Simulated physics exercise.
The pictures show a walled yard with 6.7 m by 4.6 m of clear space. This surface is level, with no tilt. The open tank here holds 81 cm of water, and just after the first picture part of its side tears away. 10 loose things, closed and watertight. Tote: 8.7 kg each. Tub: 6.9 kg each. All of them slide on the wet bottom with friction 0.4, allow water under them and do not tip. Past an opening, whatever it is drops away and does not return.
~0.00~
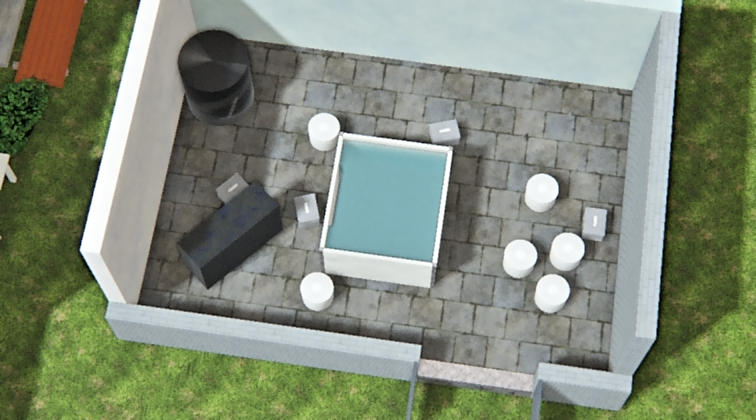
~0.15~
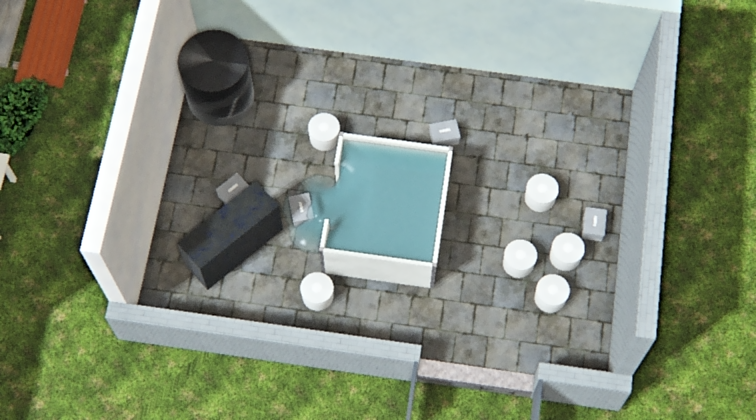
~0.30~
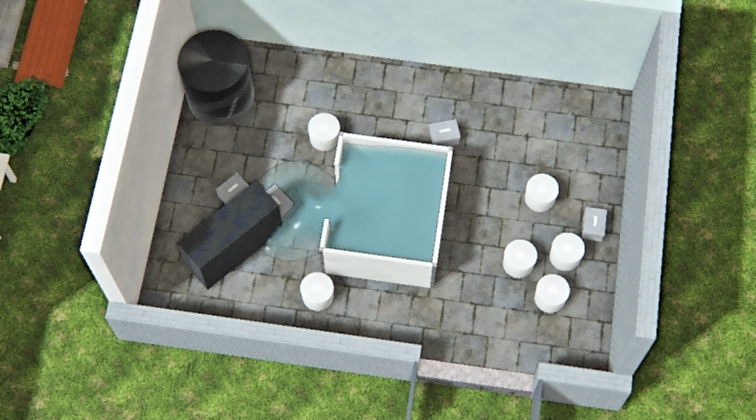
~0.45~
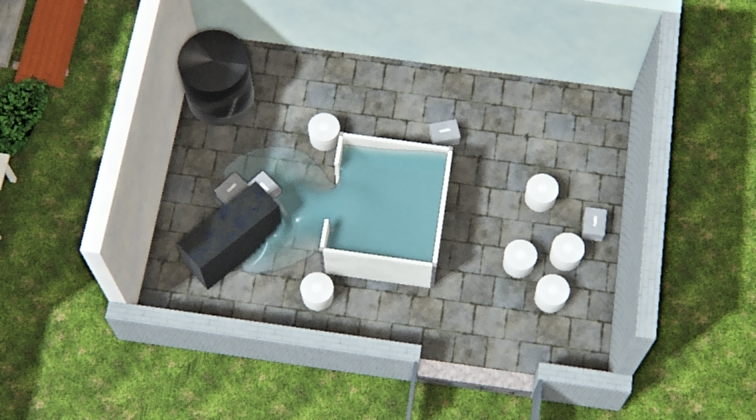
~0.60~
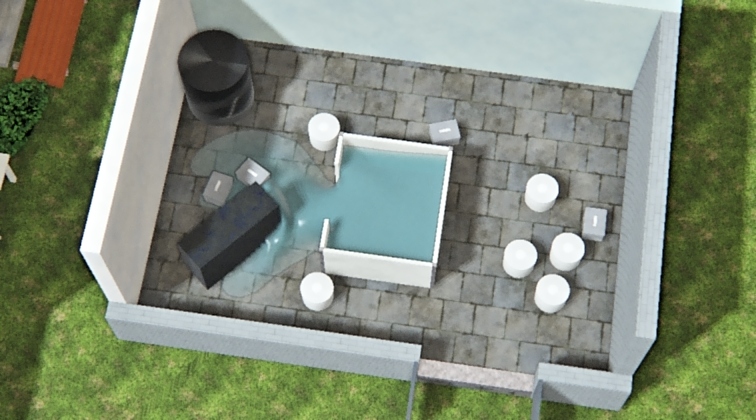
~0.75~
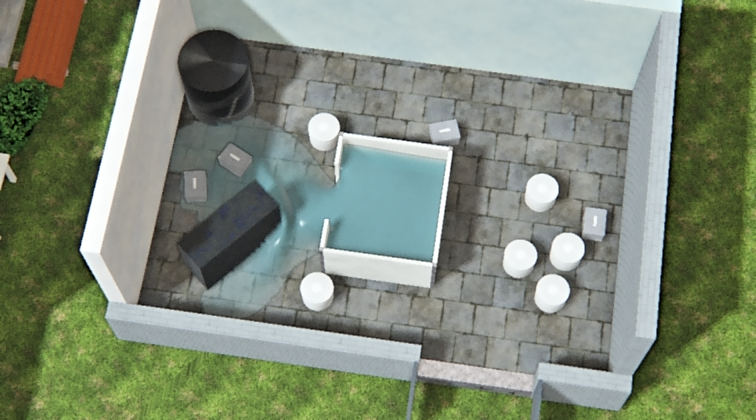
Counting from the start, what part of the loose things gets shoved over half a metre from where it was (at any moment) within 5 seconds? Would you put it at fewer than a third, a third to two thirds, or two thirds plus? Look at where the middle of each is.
I would say fewer than a third.
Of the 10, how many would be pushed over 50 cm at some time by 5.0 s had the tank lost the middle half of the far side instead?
You'd get 5 in that case.
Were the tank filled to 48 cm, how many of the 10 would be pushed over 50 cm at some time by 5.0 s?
I count 2 of them in that case.
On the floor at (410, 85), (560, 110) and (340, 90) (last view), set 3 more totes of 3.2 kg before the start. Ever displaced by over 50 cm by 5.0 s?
Beyond it, within it, beyond it.
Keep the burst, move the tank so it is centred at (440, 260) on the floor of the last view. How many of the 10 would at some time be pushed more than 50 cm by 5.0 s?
That would give 4.
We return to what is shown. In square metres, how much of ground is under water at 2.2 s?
Wet area: Approx. 13 m2.
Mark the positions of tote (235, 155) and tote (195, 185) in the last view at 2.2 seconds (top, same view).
They should sit about (197, 128) and (172, 255) in the last view.
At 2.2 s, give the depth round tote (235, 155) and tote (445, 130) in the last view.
Close to 32 and 0 centimetres.
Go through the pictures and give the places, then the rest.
In the first picture, a tote at (307, 208) rests on the ground; a tote at (233, 188), on the bottom; water covers 2.5 m2; 0 of 10 have shifted.
In the second picture, a tote at (301, 207), on the bottom, 8 cm from its start; a tote at (233, 188), on the bottom; water covers 3.1 m2; 1 of 10 have shifted.
In the third picture, a tote at (276, 200) rests on the ground, 45 cm from its start; a tote at (233, 188), on the bottom; 3.8 m2 under water; 1 of 10 have shifted.
In the fourth picture, a tote at (264, 187) rests on the ground, 68 cm from its start; a tote at (232, 188) rests on the ground; water covers 4.4 m2; 1 of 10 have shifted.
In the fifth picture, a tote at (253, 173), afloat, 93 cm from its start; a tote at (218, 186), on the bottom, 22 cm from its start; water covers 5.3 m2; 2 of 10 have shifted.
In the sixth picture, a tote at (235, 157), afloat, 130 cm from its start; a tote at (195, 184), on the bottom, 56 cm from its start; water covers 6.5 m2; 2 of 10 have shifted.
After 1.1 s 2 of 10 are over 50 cm from their spots; 1 afloat.
After 2.2 s 2 of 10 are over 50 cm from their spots; 2 afloat.
After 3.5 s 2 of 10 are over 50 cm from their spots; 2 afloat.
After 5.0 s 3 of 10 are over 50 cm from their spots, and 3 have been at some point; 3 afloat.
